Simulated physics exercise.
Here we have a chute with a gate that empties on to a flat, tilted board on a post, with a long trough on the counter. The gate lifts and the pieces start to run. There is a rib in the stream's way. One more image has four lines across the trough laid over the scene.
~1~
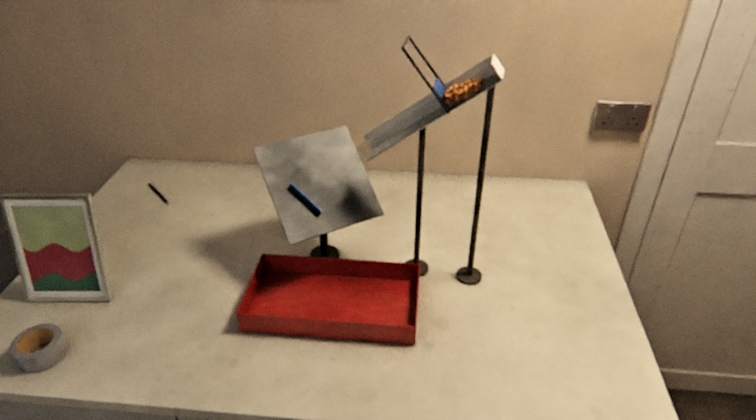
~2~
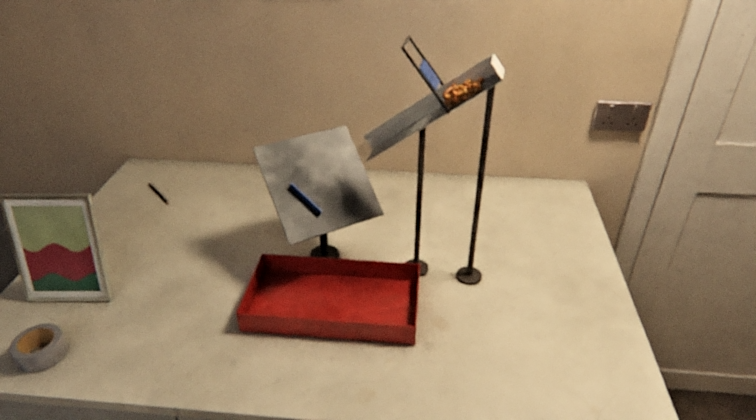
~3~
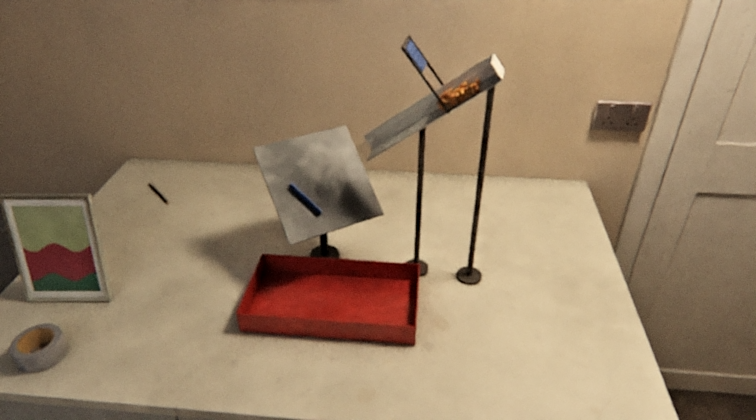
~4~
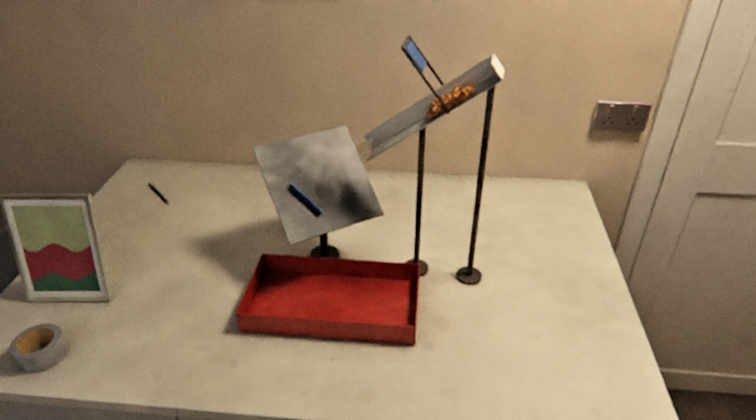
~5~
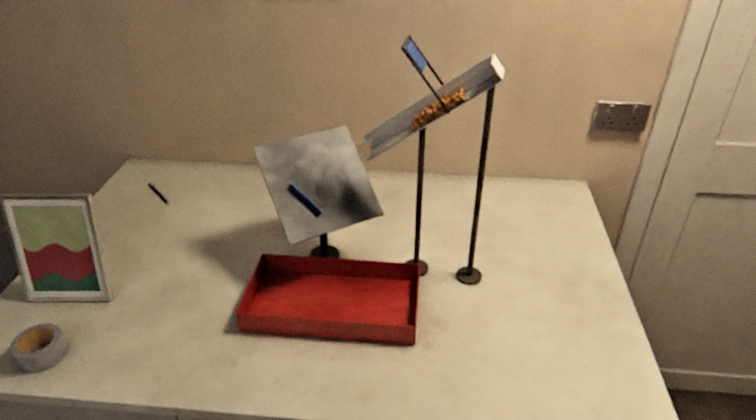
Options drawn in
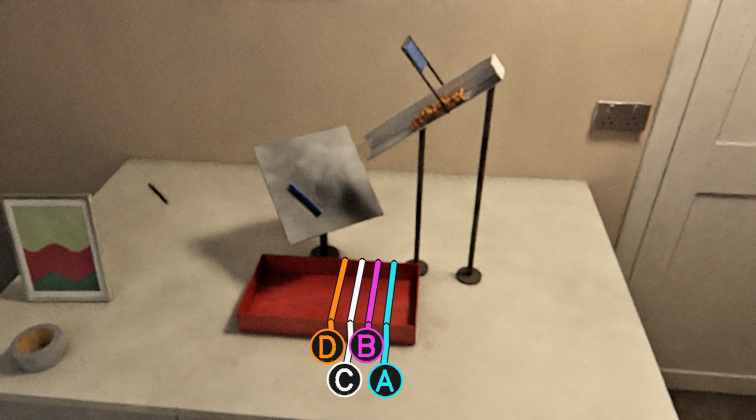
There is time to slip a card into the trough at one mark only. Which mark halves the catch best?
The answer is line C.
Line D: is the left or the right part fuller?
The right side.
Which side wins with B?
More lands on the left.
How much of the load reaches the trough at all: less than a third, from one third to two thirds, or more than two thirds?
More than two thirds.
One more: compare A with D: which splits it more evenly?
That would be D.
On the marked copy, line A crosses the front rim at (386, 324); line B crosses the front rim at (368, 323); line C crosses the front rim at (350, 322); line D crosses the front rim at (330, 320).
If A is chosen, of what is caught, all on the left of the divider, none on the right.
If B is chosen, of what is caught, nearly all on the left of the divider, a small part on the right.
If C is chosen, of what is caught, about two thirds on the left of the divider, about a third on the right.
If D is chosen, of what is caught, a small part on the left of the divider, most on the right.
